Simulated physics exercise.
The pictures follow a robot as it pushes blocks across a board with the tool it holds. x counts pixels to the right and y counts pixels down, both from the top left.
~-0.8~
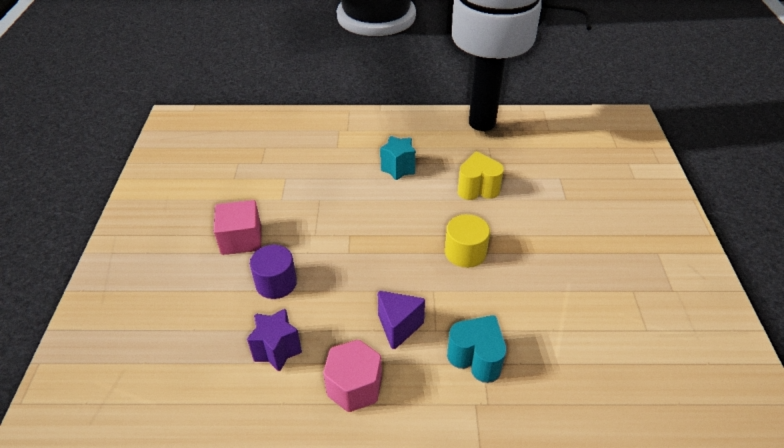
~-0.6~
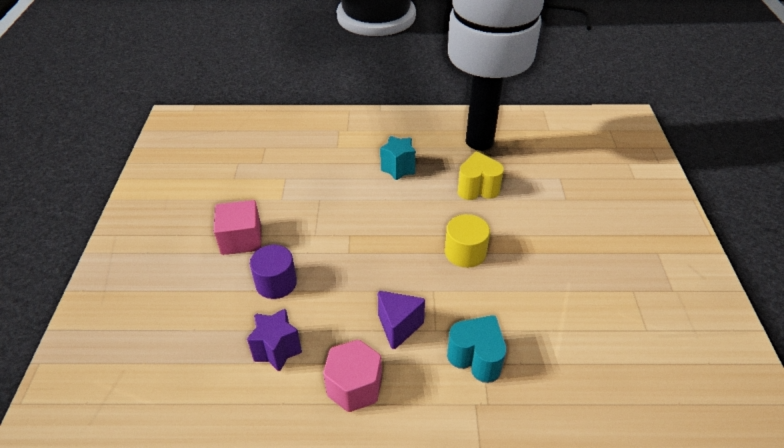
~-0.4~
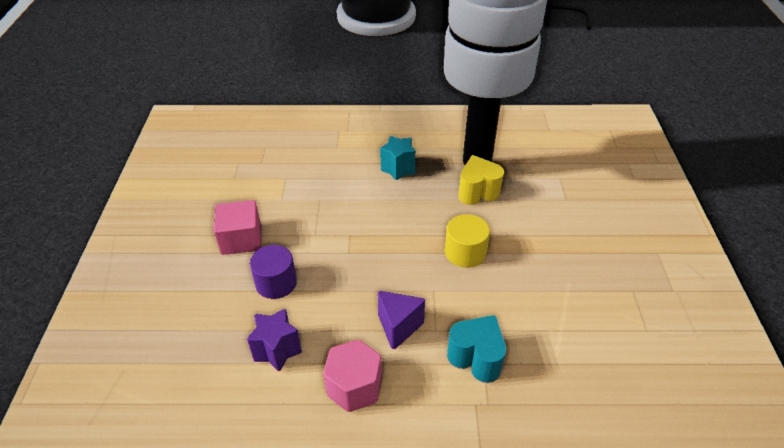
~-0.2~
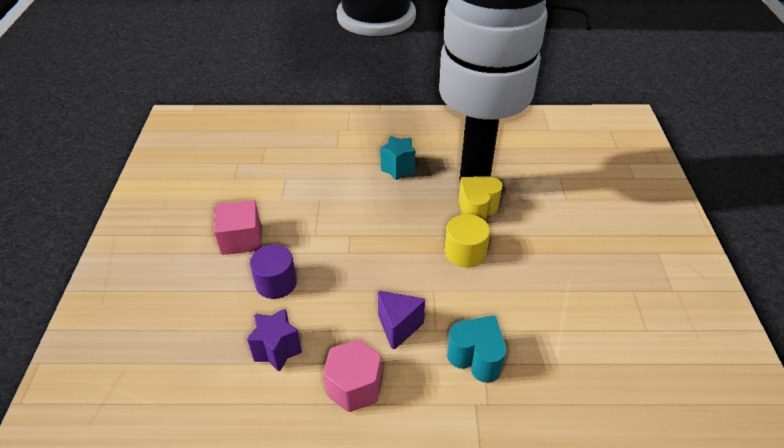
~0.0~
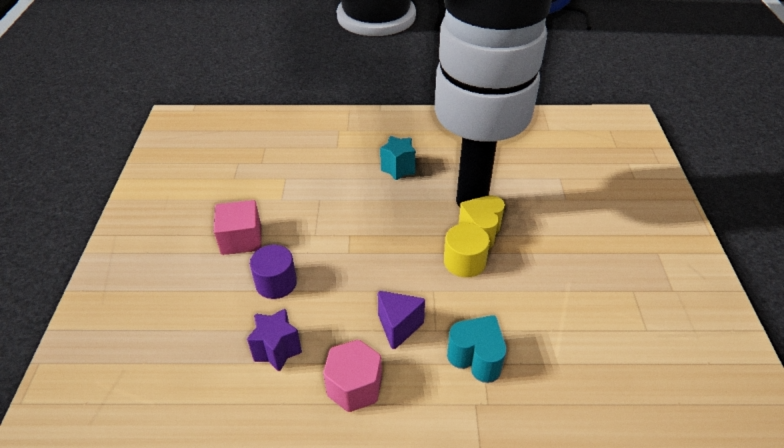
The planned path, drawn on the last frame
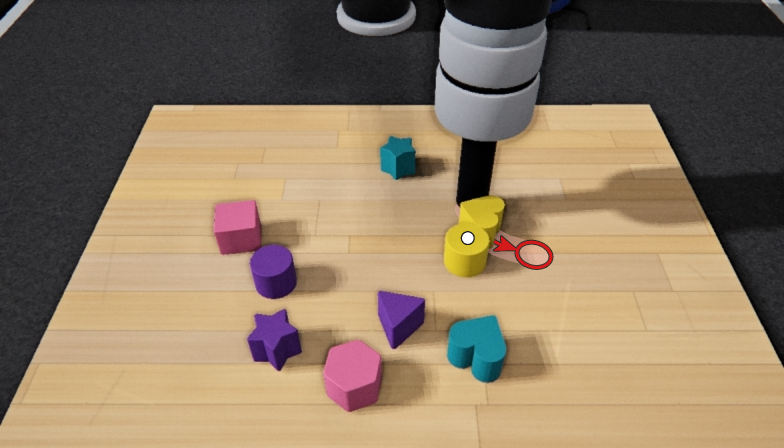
To begin with, a robot arm's black tool hovers behind a yellow heart block on a wooden board scattered with pink, purple, teal and yellow blocks. The tool moves toward the viewer and pushes the heart forward. The heart closes in on the yellow disc, which then shifts slightly forward too.
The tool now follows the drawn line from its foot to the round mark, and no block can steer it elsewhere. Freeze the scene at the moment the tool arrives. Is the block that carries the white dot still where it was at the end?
It seems not.
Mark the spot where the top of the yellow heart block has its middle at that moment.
Just about (520, 254).
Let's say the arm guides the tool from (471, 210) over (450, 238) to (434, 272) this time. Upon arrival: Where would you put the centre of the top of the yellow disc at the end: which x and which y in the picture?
The middle of the upper face of the yellow disc will lie at about (473, 263) in the picture.
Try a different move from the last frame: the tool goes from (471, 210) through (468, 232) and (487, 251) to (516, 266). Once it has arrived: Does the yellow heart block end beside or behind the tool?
The answer is no.
The line goes from (471, 210) over (481, 230) and (504, 246) to (534, 255); the dot is on the yellow disc.
What follows on the original path. Halfway along, tool at (493, 231); yellow disc at (467, 247); yellow heart block at (508, 241).
At the end, tool at (536, 246); yellow disc at (467, 247); yellow heart block at (520, 254), turned 35° clockwise.
